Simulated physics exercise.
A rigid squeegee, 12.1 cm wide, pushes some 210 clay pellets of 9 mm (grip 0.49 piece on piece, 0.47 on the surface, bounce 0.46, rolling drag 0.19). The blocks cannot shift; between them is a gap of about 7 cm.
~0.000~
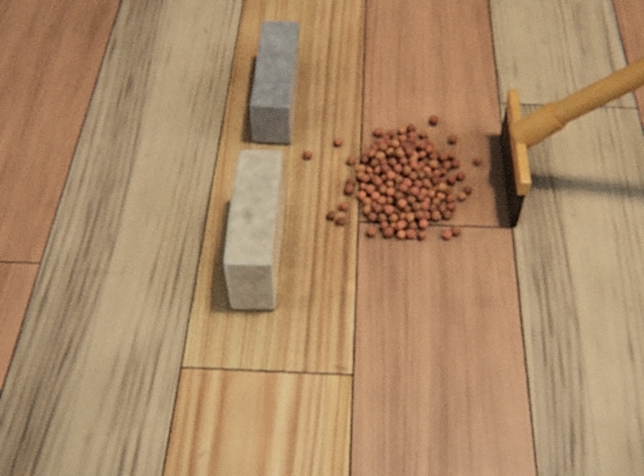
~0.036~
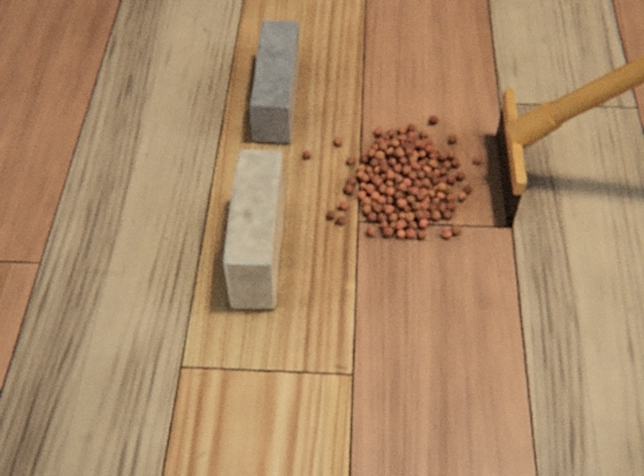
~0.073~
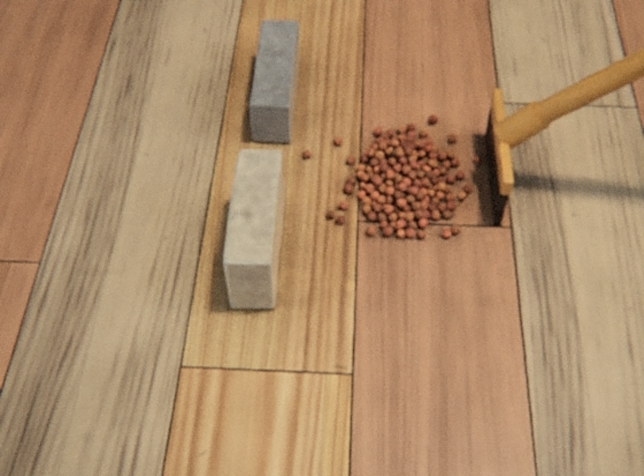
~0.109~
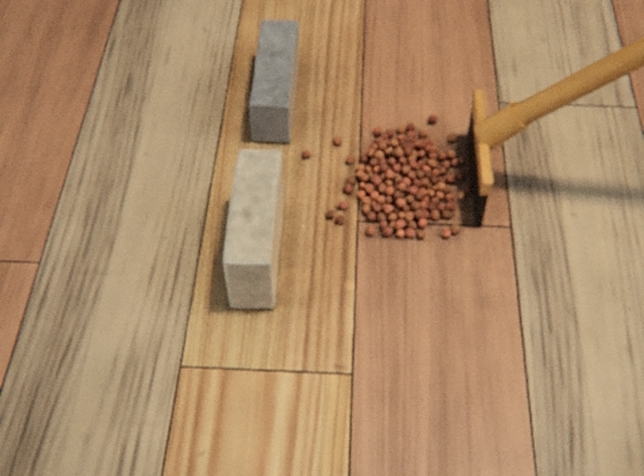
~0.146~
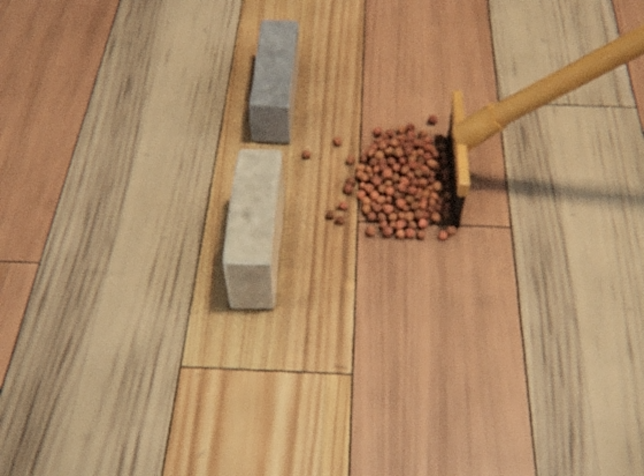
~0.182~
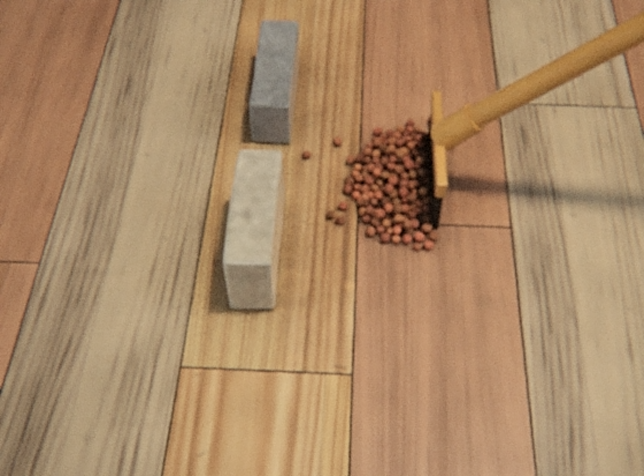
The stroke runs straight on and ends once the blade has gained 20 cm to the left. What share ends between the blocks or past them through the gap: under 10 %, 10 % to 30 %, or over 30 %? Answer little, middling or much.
In or through the gap: Much.
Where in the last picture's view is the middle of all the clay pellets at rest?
At about (294, 177).
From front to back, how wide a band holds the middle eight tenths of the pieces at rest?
About 20 cm.
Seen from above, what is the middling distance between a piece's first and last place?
About 14 cm.
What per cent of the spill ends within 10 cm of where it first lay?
About 25 per cent.
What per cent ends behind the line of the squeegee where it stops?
Some 25 per cent.
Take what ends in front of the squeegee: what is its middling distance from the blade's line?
Some 3 cm.
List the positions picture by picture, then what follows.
Squeegee from (523, 188) to (511, 101); moved 0.0 cm; pieces shifted so far, 0; middle of the spill at (407, 170); block at (254, 203); block at (275, 61), in the first frame.
Squeegee from (519, 188) to (508, 100); moved 0.4 cm; pieces shifted so far, 0; middle of the spill at (407, 170), in the second frame.
Squeegee from (506, 188) to (496, 100); moved 1.5 cm; pieces shifted so far, 0; middle of the spill at (406, 170), in the third frame.
Squeegee from (486, 188) to (477, 101); moved 3.3 cm; pieces shifted so far, 1; middle of the spill at (406, 170), in the fourth frame.
Squeegee from (463, 189) to (456, 102); moved 5.4 cm; pieces shifted so far, 29; middle of the spill at (405, 170), in the fifth frame.
Squeegee from (441, 190) to (435, 103); moved 7.5 cm; pieces shifted so far, 183; middle of the spill at (391, 167); block at (254, 202); block at (274, 61). Its speed is about 0.56 m/s, heading 5 degrees towards the viewer, in the sixth frame.
Then, at 0.35 s, squeegee 17 cm from its start, spill 18 cm wide; in or through the gap 5 %, held up before the blocks 95 %.
Then, at 0.51 s, squeegee 20 cm from its start, spill 23 cm wide; in or through the gap 35 %, held up before the blocks 65 %.
Then, at 0.65 s, squeegee 20 cm from its start, spill 24 cm wide; in or through the gap 35 %, held up before the blocks 65 %.
At rest (1.0 s), in or through the gap 35 %, round the near block 0 %, round the far block 0 %, held up before the blocks 65 %.
